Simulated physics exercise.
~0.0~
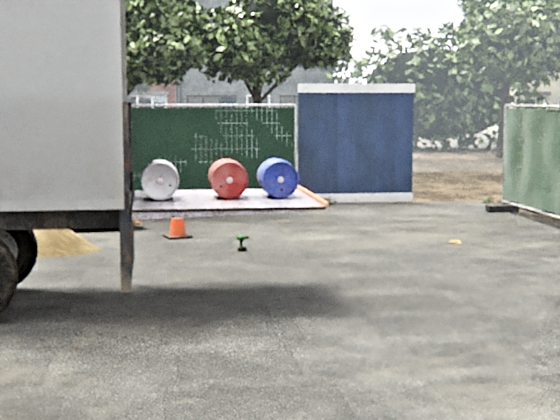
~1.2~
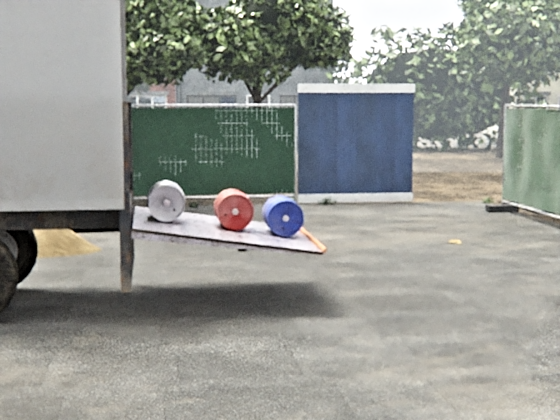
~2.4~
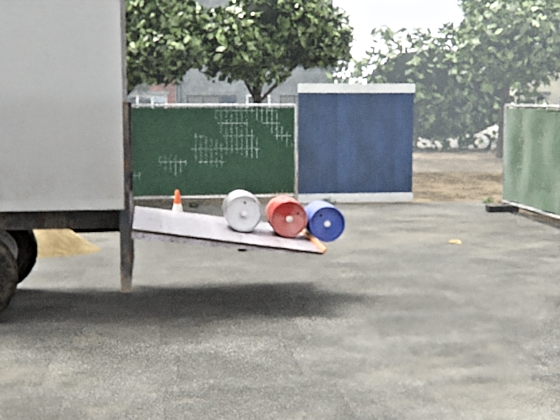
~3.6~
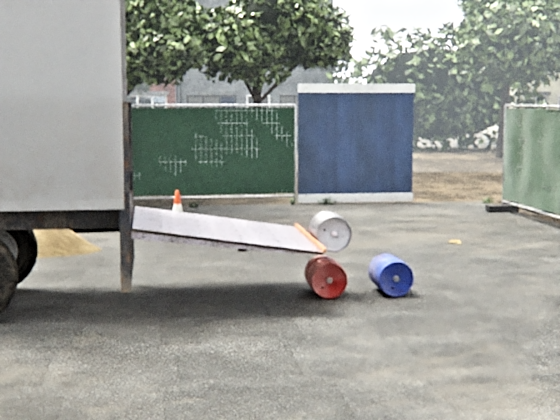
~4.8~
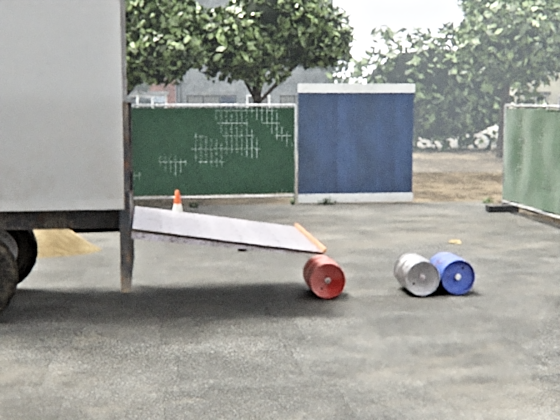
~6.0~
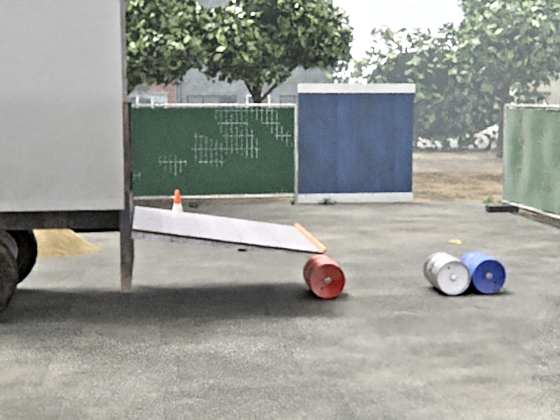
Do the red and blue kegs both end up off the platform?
Yes, both roll right and go off the end of the tilted platform. The red keg ends up on the ground just by its edge, and the blue one ends up farther right.
A truck's tail platform lowers and tilts, and three kegs roll off onto the ground.
